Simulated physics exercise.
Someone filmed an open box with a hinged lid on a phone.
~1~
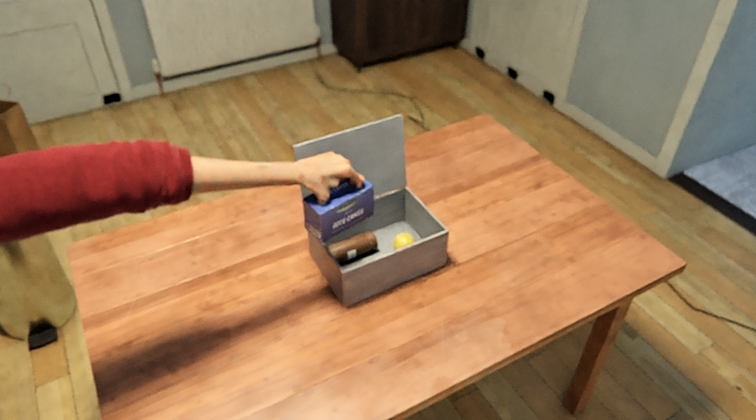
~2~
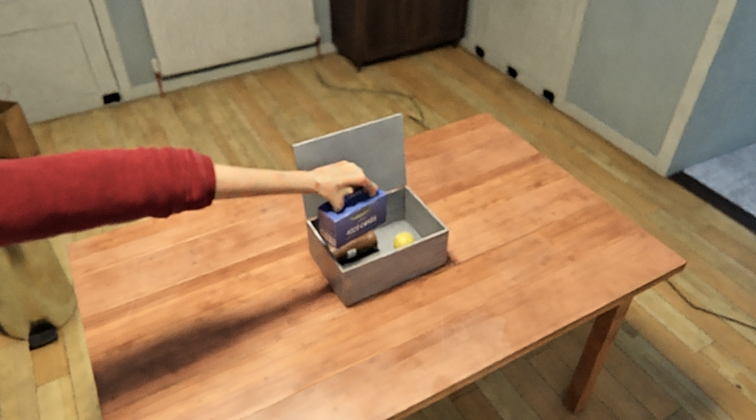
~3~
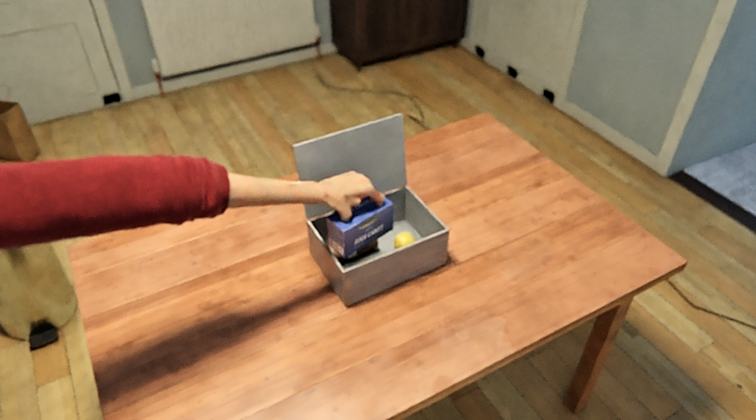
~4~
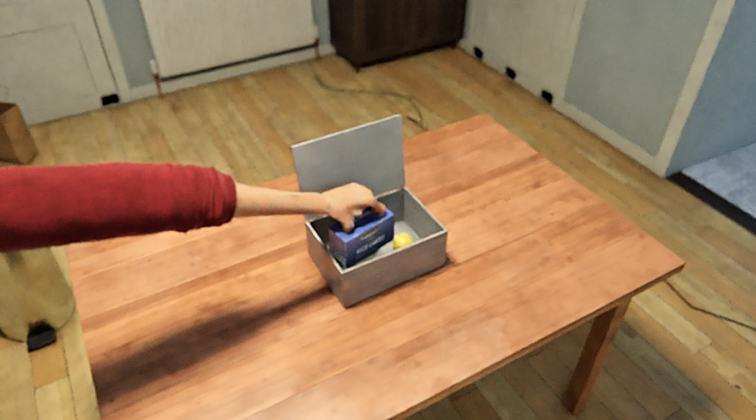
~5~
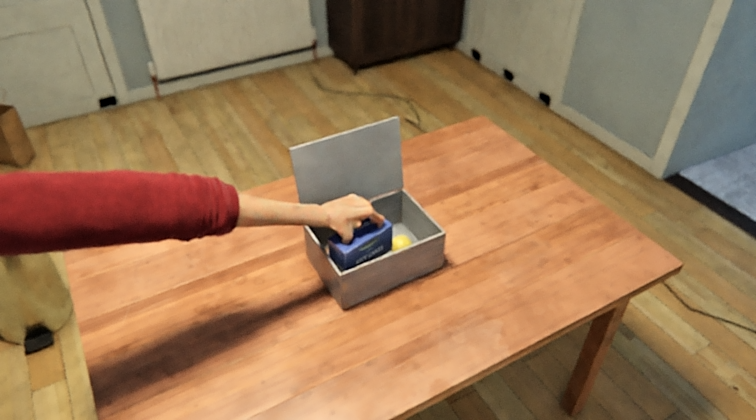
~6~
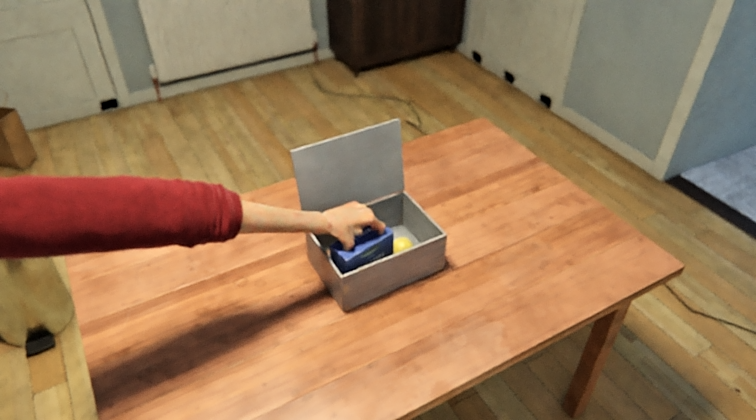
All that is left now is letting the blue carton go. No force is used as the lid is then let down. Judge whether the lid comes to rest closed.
It does.
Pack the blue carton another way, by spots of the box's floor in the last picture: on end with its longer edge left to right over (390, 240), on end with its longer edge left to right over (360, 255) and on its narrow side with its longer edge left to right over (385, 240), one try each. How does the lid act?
Case one, the lid is kept from closing; case two, it is kept from closing; case three, it is kept from closing.
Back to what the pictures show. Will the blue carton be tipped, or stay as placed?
After all that, it keeps its set angle.
Then, 1.00 s past the last view, lid starting down; blue carton displaced a little near (363, 267).
Then, 1.50 s past the last view, lid 66° above the rim; blue carton displaced a little near (363, 267).
Then, 1.80 s past the last view, lid 34° above the rim; blue carton displaced a little near (363, 267).
Then, 2.00 s past the last view, lid 6° above the rim; blue carton displaced a little near (363, 267).
Finally, lid shut; moved from the start, blue carton; the other 2 still in place. Final places as the last picture's camera would see them, blue carton near (363, 267).
